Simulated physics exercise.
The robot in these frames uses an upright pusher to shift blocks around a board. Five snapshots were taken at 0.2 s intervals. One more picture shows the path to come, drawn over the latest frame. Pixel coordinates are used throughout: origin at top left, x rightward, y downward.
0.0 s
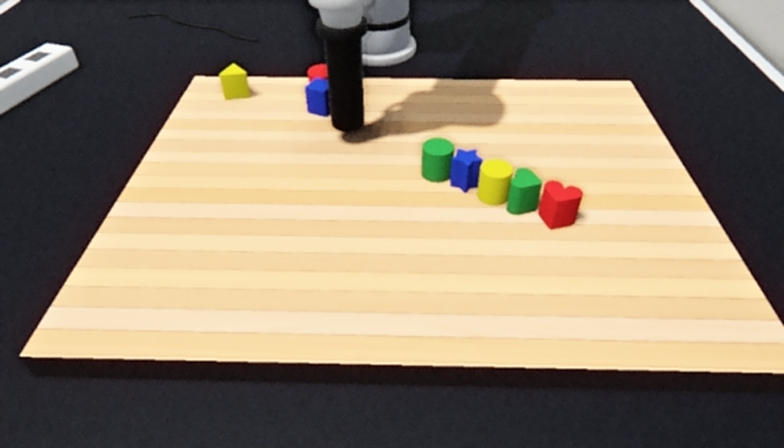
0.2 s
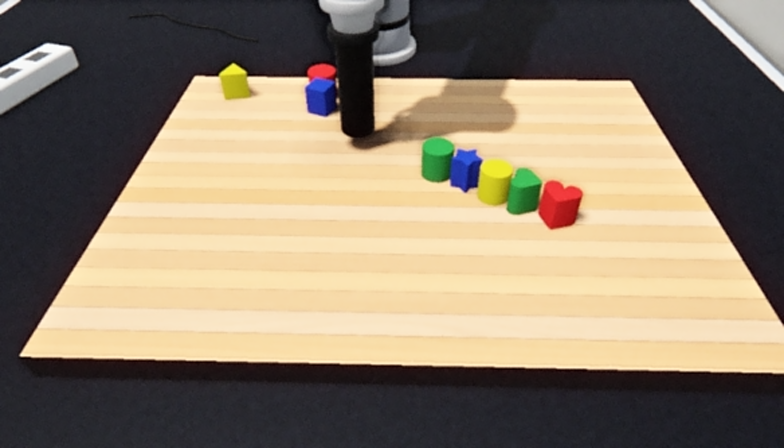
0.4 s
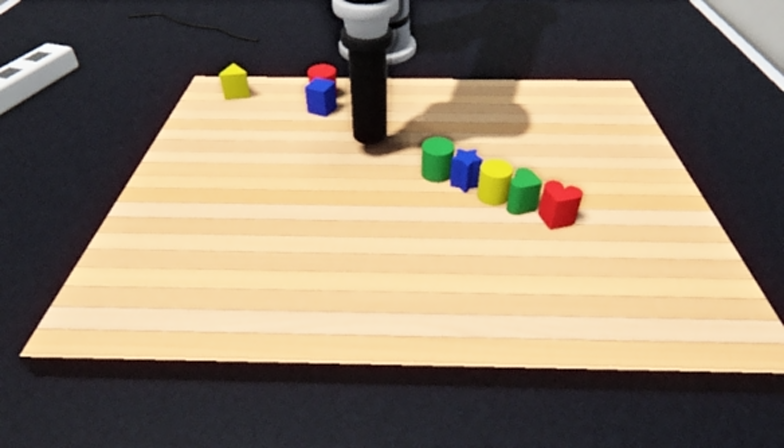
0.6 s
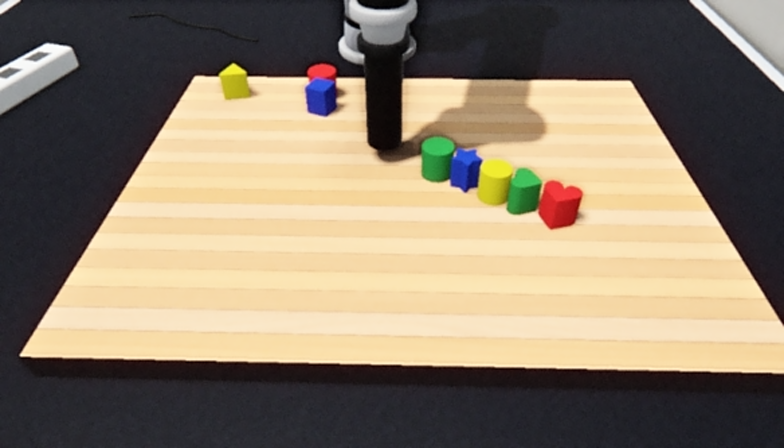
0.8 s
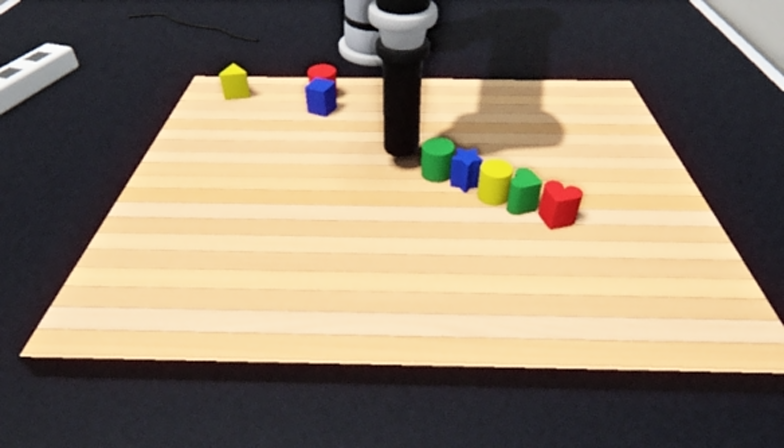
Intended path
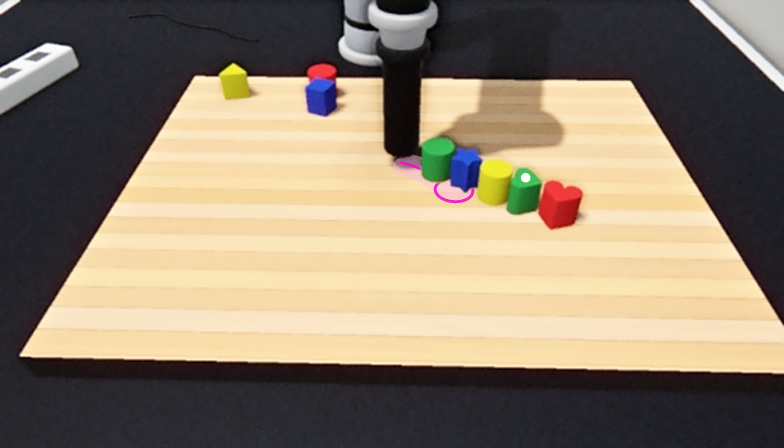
On a wooden board, a robot's black upright pusher moving right and nearer toward a diagonal row of still coloured blocks.
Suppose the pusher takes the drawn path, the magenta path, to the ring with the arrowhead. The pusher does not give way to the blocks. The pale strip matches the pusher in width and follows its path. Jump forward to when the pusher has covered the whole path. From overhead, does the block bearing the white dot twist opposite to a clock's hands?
In short: No.
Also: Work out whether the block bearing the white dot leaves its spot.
Somewhere new.
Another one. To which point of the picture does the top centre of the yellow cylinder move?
In the picture, that point is around (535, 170).
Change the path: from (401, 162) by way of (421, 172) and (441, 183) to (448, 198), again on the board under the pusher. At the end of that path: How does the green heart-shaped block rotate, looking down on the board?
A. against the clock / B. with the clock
(B)
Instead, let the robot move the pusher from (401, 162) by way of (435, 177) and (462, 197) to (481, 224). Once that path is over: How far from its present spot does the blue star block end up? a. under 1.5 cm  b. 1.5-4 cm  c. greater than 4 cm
Choice c: Greater than 4 cm.
Path on the board, from (401, 162) by way of (421, 169) and (439, 178) to (454, 190); the dot is on the green heart-shaped block.
What follows on the original path. Halfway along, pusher (432, 160); green cylinder (467, 152); blue star block (494, 158); yellow cylinder (517, 171); green heart-shaped block (537, 184), turned 30° clockwise; red heart-shaped block (572, 195), turned 20° anticlockwise.
At the end, pusher (455, 176); green cylinder (493, 161); blue star block (517, 154), turned 45° anticlockwise; yellow cylinder (535, 171); green heart-shaped block (543, 188), turned 55° clockwise; red heart-shaped block (576, 198), turned 35° anticlockwise.
